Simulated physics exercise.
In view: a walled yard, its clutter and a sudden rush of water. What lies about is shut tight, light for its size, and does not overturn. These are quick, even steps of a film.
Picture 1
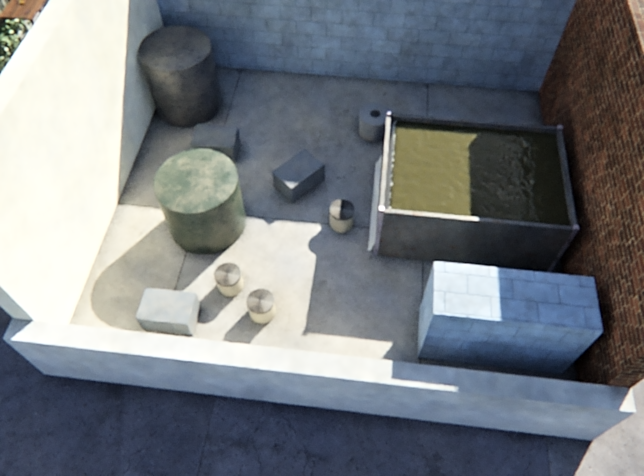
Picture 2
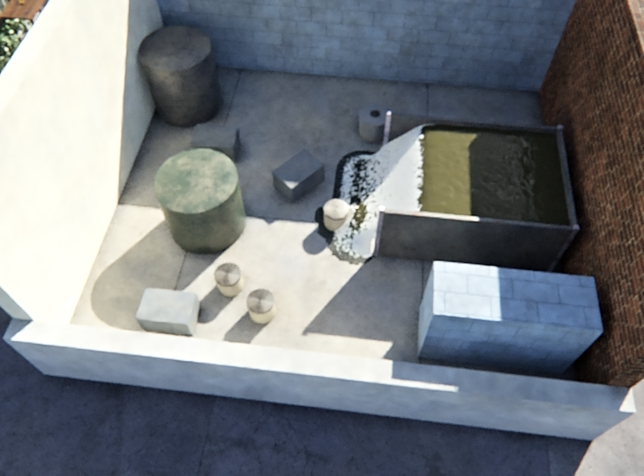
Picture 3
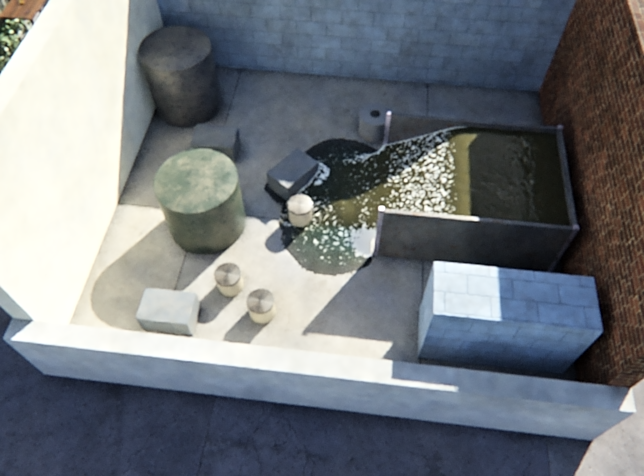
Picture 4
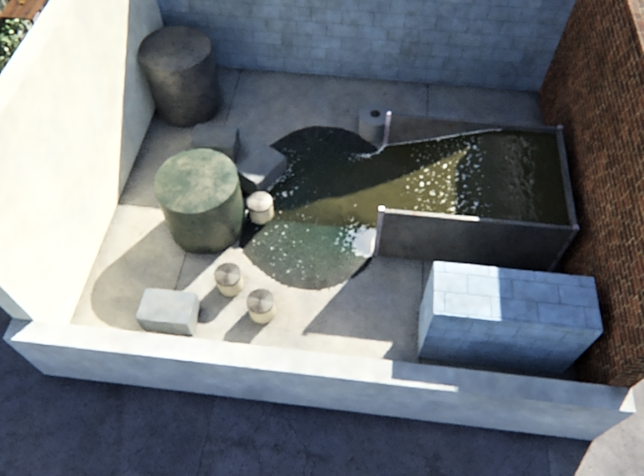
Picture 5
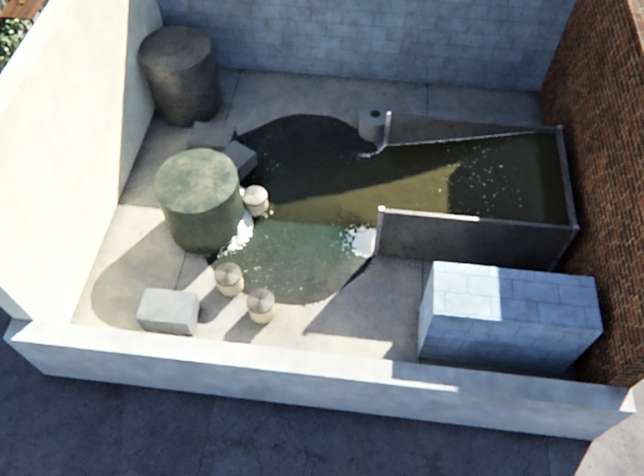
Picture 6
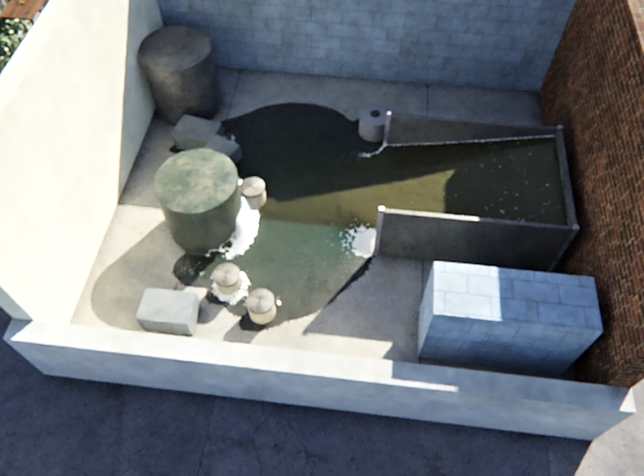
At first, murky water fills a walled tank on the right of a yard scattered with drums, blocks and small pails. The tank's left side opens and water rushes out leftward, foaming, pushing one pail and then a grey block toward the green drum, and spreads around two more pails.
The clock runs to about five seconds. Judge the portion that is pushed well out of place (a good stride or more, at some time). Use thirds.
It is two thirds or more.
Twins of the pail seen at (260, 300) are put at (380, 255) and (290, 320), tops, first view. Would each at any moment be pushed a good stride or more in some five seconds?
One after the other: Never so far, swept aside.
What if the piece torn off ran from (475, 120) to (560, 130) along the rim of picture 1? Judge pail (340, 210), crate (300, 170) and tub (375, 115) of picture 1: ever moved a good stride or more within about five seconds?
As listed: Short of that, shifted that much, shifted that much.
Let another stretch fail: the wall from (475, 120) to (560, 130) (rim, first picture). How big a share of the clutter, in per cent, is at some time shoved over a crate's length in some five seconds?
Roughly 60 per cent.
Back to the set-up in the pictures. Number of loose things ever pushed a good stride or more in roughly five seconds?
It comes to 7.
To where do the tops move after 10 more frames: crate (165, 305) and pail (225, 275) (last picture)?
Near (81, 294) and (96, 261).
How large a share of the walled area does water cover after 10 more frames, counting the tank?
Close to 60 %.
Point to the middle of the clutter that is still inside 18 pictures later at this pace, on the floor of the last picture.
Around (242, 258).
A moment on, 3 of 7 are well off their spots; 2 afloat.
Next, 6 of 7 are well off their spots; 6 afloat.
Later, 5 of 7 are well off their spots; 5 afloat.
In the end, 6 of 7 are well off their spots, and 7 have been at some point; 6 afloat.
